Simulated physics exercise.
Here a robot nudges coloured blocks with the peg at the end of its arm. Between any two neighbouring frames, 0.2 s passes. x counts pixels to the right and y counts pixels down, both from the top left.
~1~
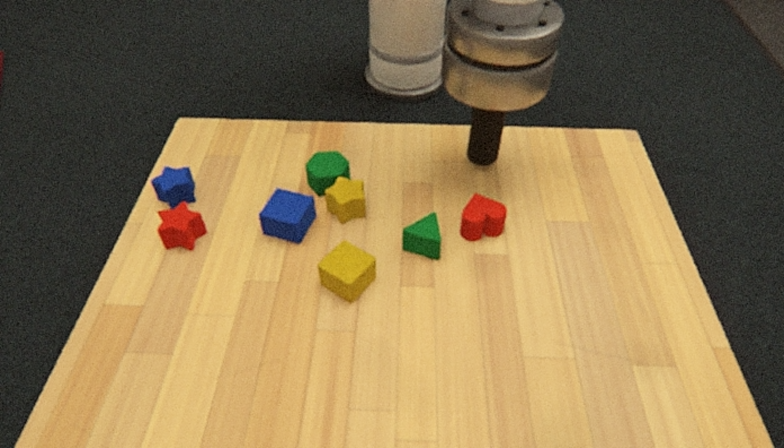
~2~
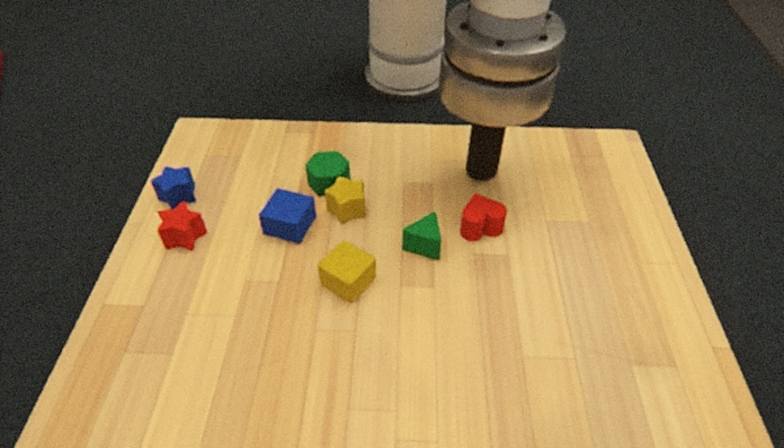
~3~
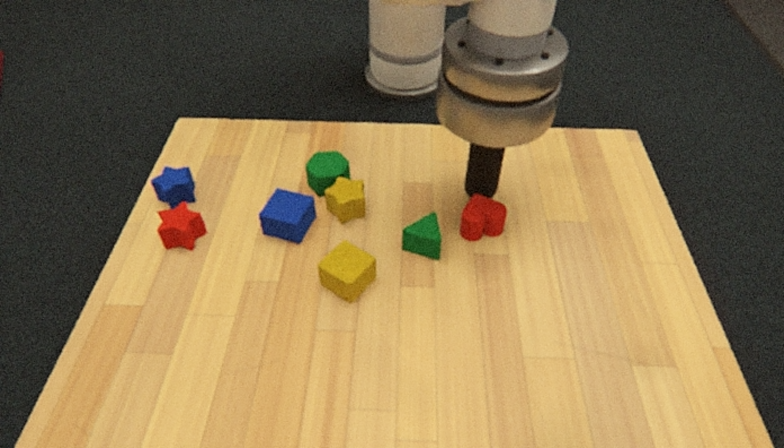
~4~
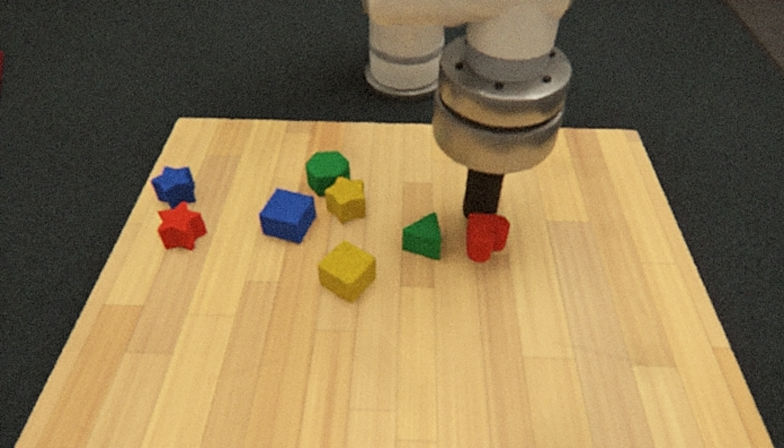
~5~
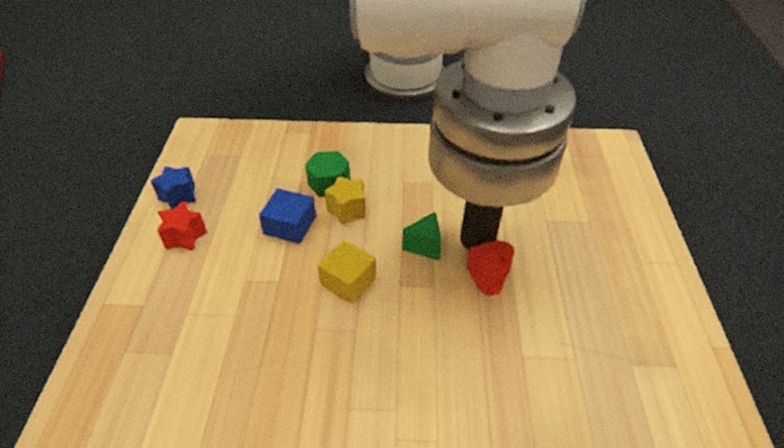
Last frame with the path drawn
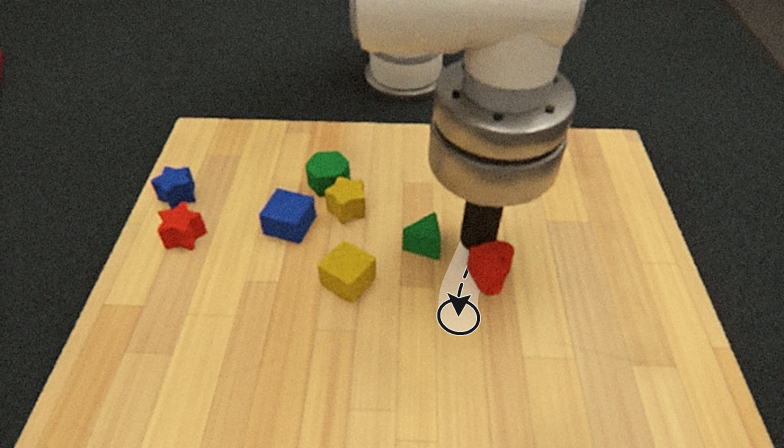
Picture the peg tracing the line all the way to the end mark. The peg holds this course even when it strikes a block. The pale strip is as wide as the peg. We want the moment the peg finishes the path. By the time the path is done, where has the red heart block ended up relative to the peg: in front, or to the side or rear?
Slid off.
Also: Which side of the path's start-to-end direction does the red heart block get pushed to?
The answer is left: Facing from the path's start to its end, that's where the red heart block shifts.
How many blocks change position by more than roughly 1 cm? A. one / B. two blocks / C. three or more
Correct choice: A.
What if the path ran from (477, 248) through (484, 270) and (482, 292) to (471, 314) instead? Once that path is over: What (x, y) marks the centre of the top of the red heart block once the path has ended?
I'd guess (510, 316).
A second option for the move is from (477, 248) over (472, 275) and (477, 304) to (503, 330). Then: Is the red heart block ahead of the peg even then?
Yes.
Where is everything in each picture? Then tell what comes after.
In the first picture, lower end of the peg at (482, 157), tops of blocks, green three-sided block at (426, 227), red heart block at (483, 208).
In the second picture, peg at (481, 172), blocks as before.
In the third picture, peg at (480, 190), blocks as before.
In the fourth picture, peg at (479, 213), red heart block at (487, 226).
In the fifth picture, peg at (478, 241), green three-sided block at (426, 227), red heart block at (494, 256).
The drawn path runs from (477, 248) via (464, 279), ending at (459, 316).
What follows on the original path. Halfway along, peg at (464, 274); red heart block at (498, 283), turned 35° anticlockwise.
At the end, peg at (460, 310); green three-sided block not moved; red heart block at (504, 289), turned 60° anticlockwise.
